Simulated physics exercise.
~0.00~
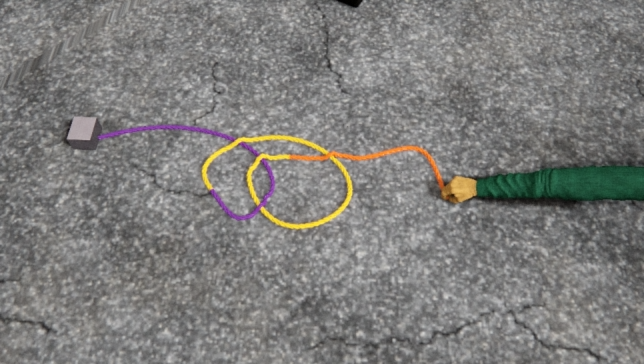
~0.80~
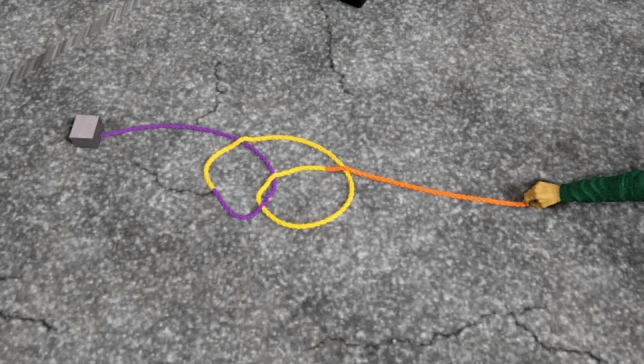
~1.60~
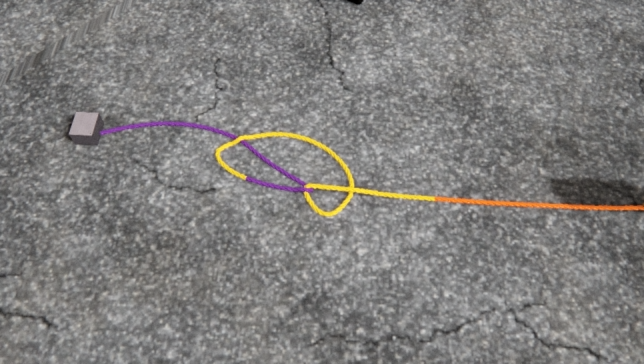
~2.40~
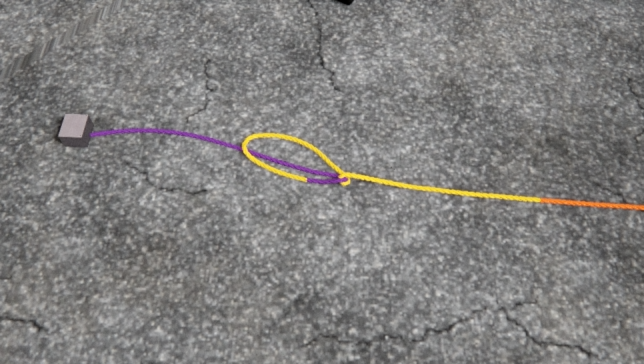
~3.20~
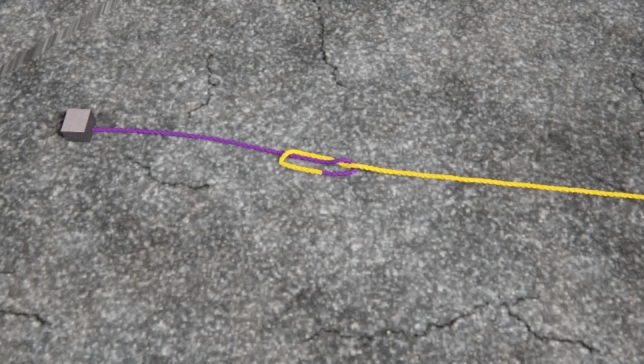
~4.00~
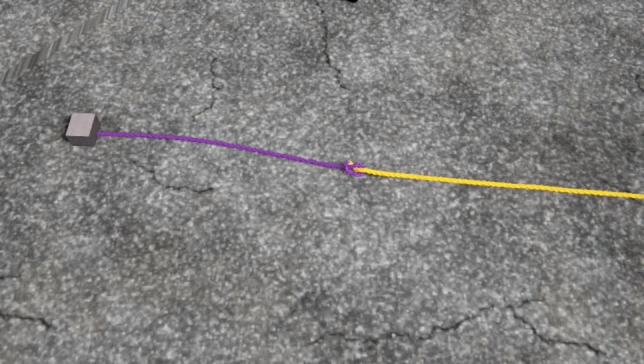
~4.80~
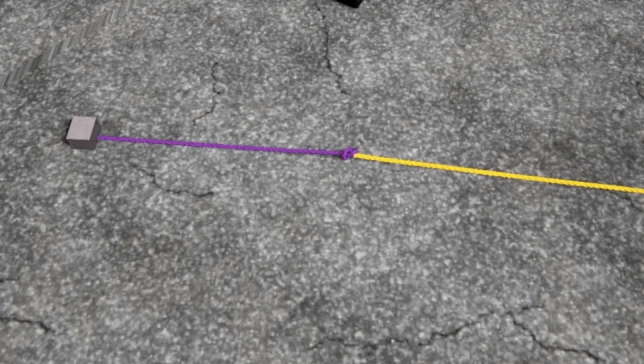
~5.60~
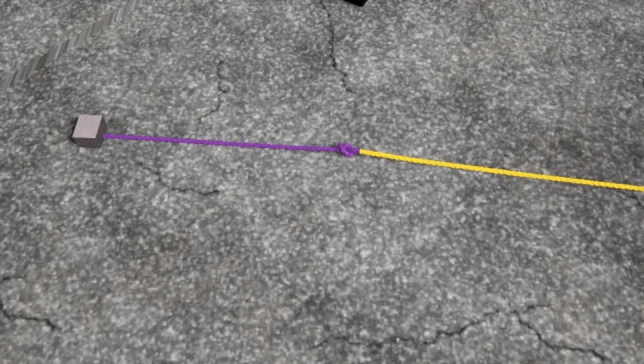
A green-sleeved arm pulling a looped purple, yellow and orange rope rightward across cracked pavement, its loops shrinking into a tight knot.
